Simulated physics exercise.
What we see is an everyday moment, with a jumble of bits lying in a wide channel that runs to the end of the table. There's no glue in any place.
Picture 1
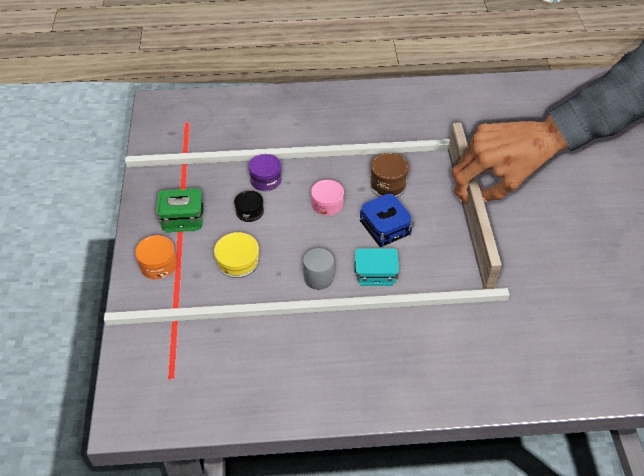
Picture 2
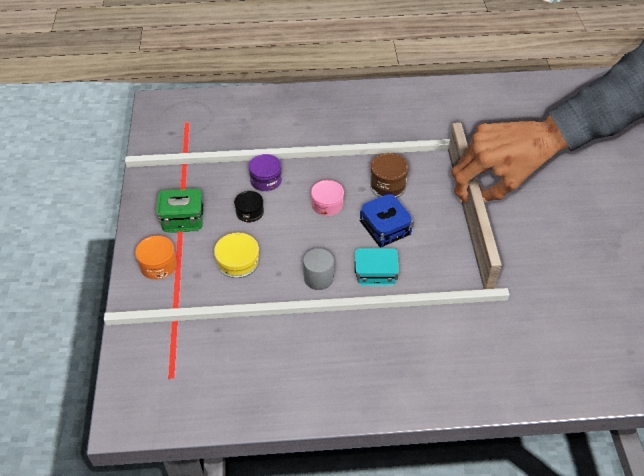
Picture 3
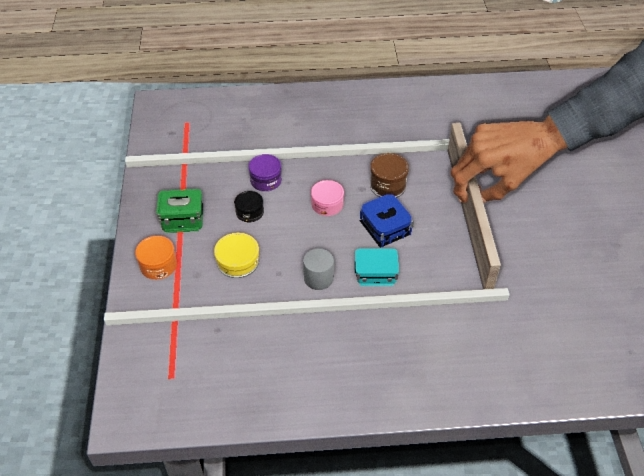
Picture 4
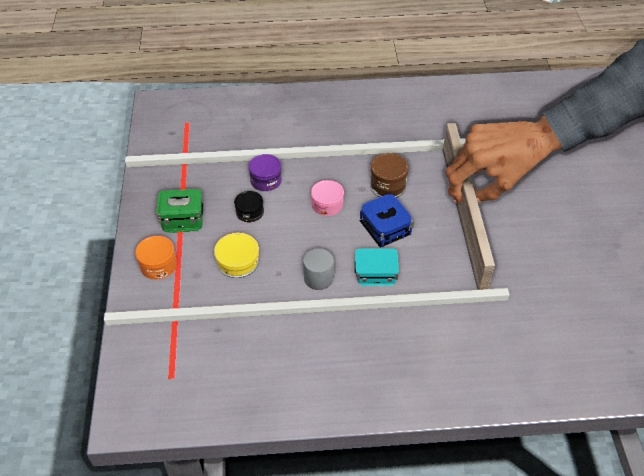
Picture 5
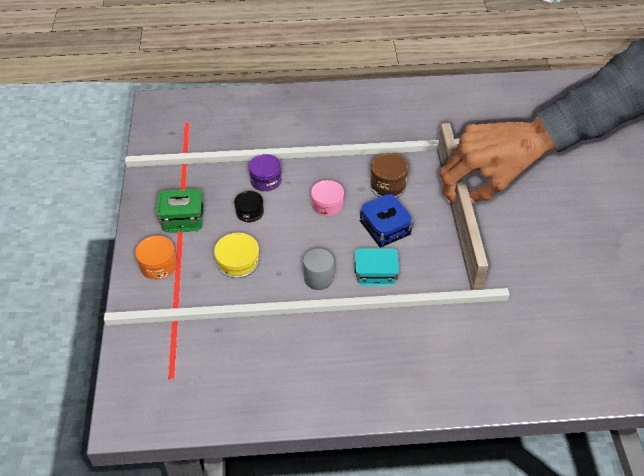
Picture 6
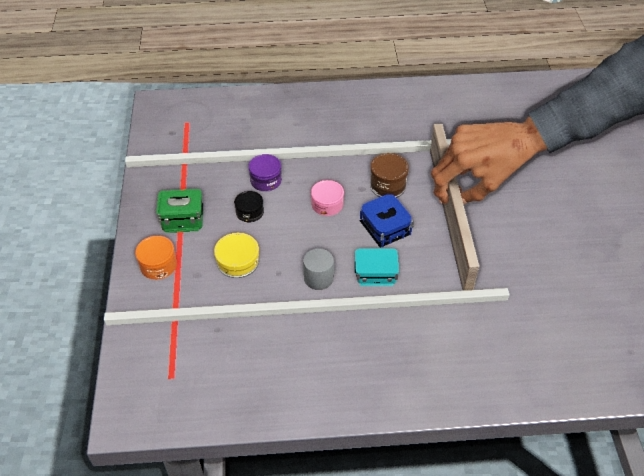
A hand holding a wooden board at the right end of a channel stays nearly still, then slides it slightly left toward the unmoving colourful tubs and cases, which sit between two pale rails crossed by red tape.
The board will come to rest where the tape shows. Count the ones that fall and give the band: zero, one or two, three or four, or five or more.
Band: One or two.
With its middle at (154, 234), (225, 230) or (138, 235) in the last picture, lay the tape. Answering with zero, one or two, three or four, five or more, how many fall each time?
In order: Five or more, no fall at all, 5 or more.
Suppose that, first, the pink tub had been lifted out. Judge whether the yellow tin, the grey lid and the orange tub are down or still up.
Yellow tin: Still there; grey lid: Still there; orange tub: Over the edge.
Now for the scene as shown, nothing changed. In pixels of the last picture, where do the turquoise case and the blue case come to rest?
In order, first (155, 287), then (160, 228).
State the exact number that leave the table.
2.
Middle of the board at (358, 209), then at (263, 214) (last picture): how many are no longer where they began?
5, then 9.
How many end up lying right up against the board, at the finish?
Contact count: 3.
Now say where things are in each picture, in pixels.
In the first picture, orange tub (157, 258); green case (181, 211); yellow tin (237, 255); board (472, 202); tape (180, 233).
In the second picture, green case (181, 211); turquoise case (376, 268).
In the third picture, yellow tin (237, 255); pink tub (327, 198).
In the fourth picture, orange tub (157, 258); black tub (249, 206).
In the fifth picture, green case (181, 211); grey lid (319, 269).
In the sixth picture, orange tub (157, 258); green case (181, 211); yellow tin (237, 255); board (452, 203); tape (180, 233).
Early on, none off yet; orange tub at rest near (157, 258); green case at rest near (181, 211); yellow tin at rest near (237, 255).
Finally, the number that fall off is one or two; lost, green case and orange tub.
